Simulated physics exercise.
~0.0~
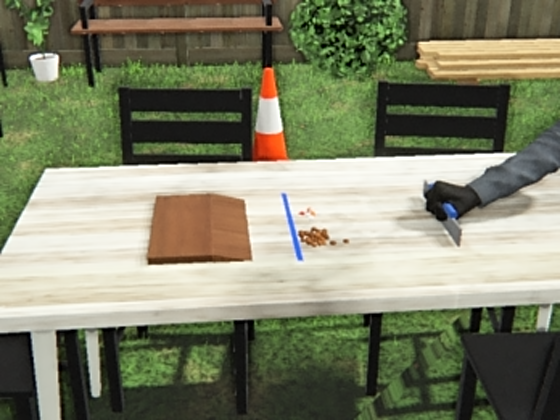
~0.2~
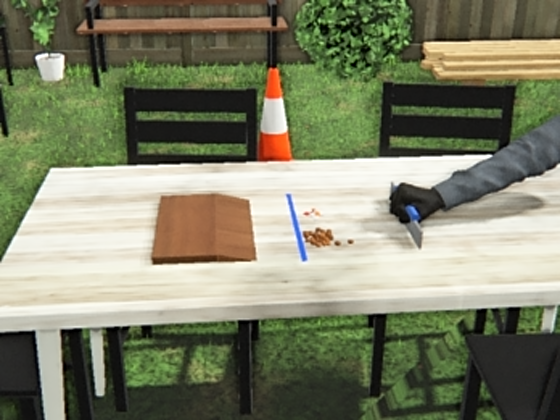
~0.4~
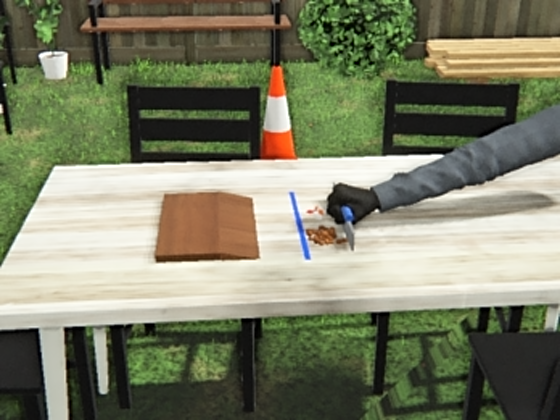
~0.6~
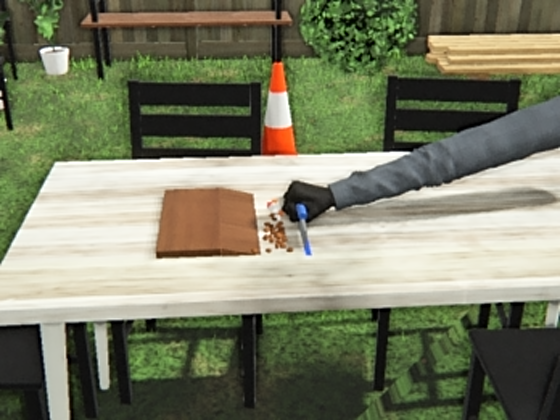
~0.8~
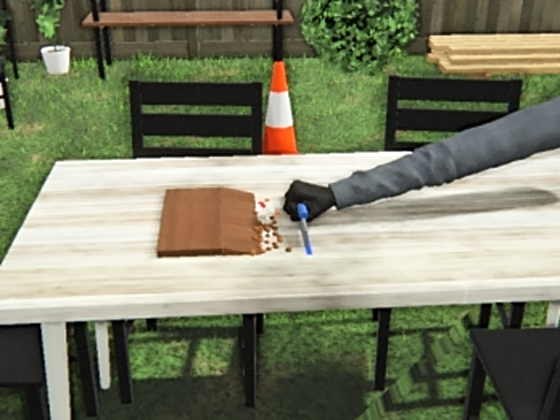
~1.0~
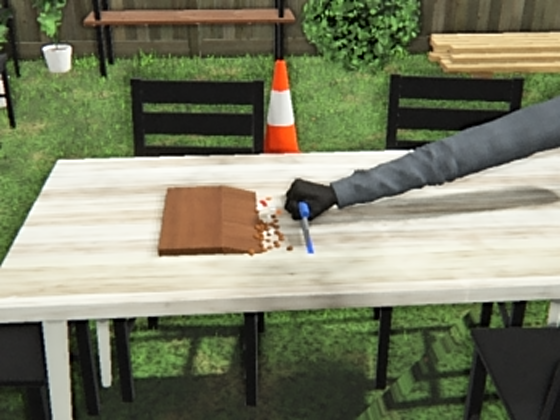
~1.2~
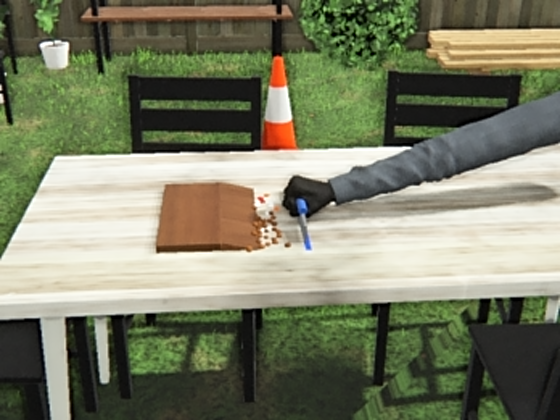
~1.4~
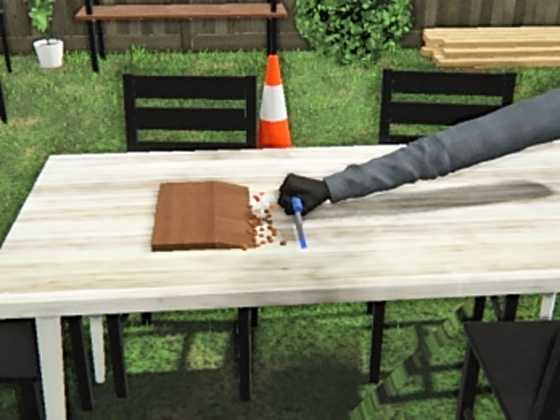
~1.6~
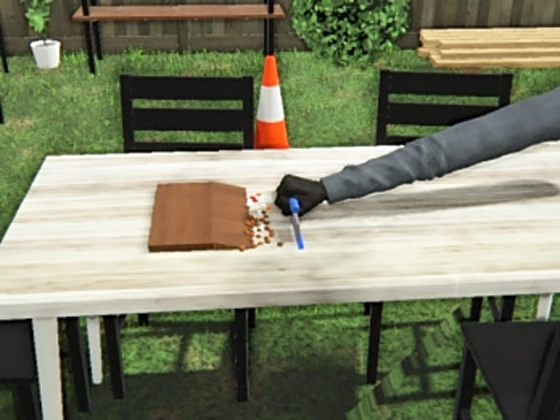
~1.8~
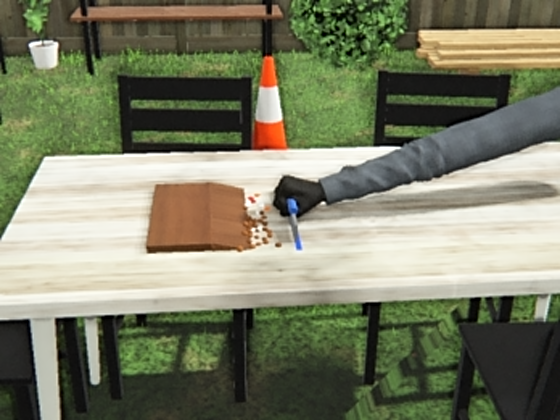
Gloved hand sweeping a scraper left across a table, stopping at blue tape as scattered bits settle around a brown ramp's foot.
